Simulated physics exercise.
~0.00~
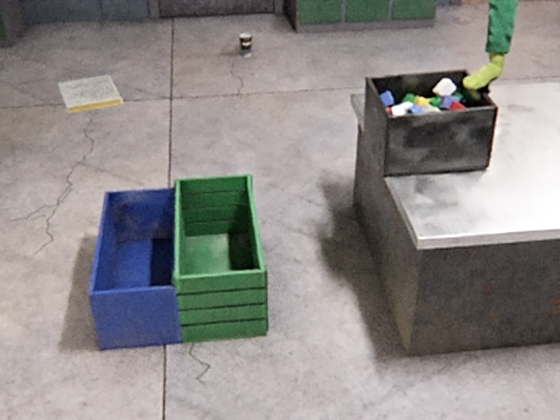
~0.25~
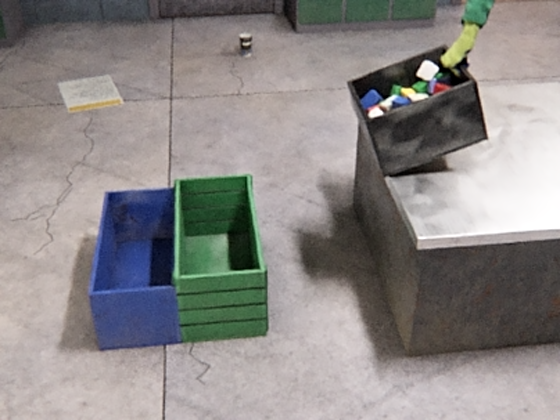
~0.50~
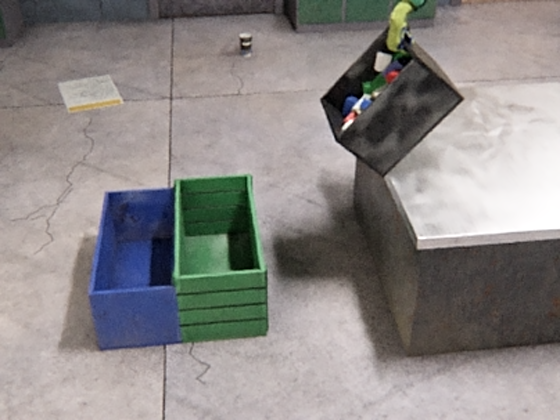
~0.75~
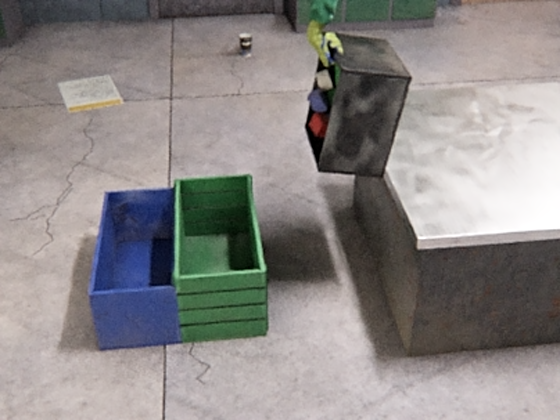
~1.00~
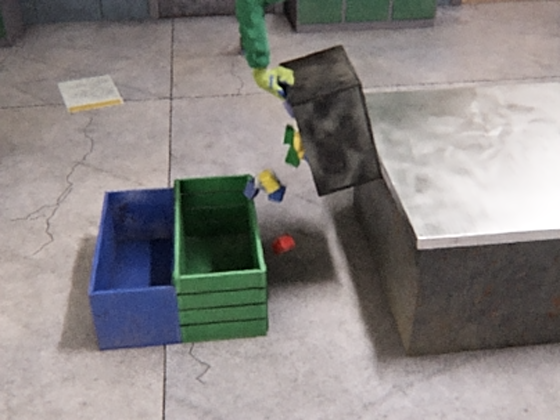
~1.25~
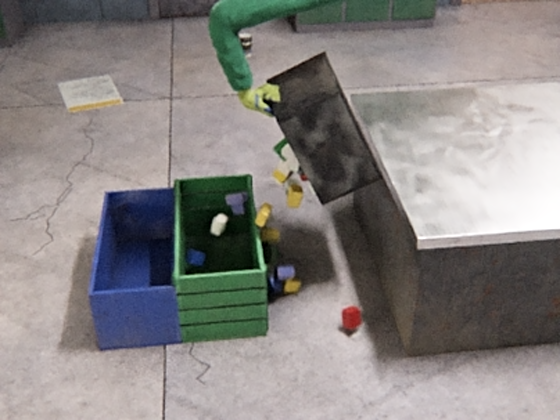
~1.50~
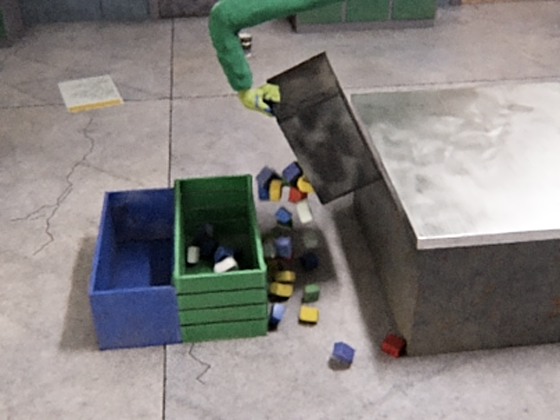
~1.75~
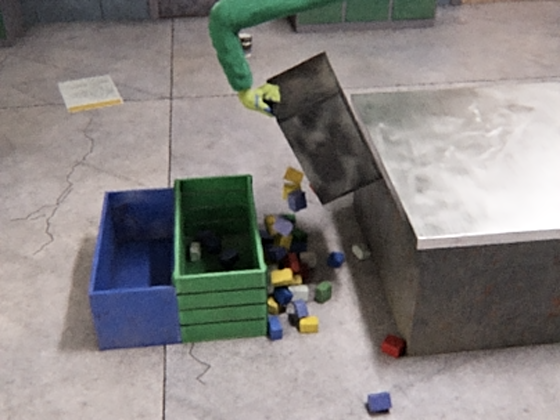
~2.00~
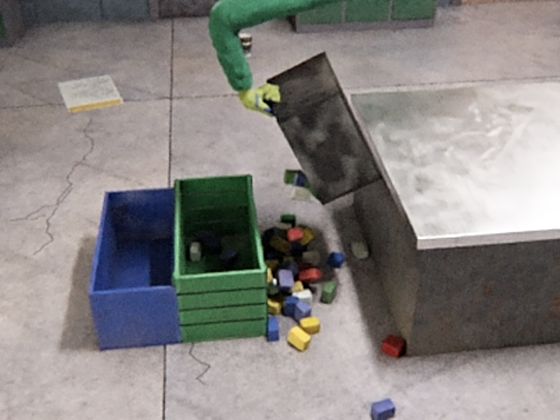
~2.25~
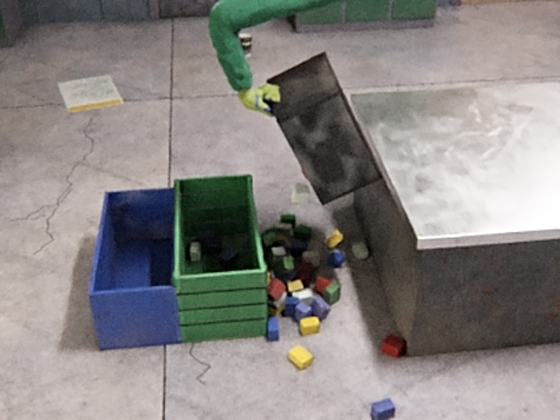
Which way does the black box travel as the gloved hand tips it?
The black box moves to the left, going over the edge of the bench toward the green tote.
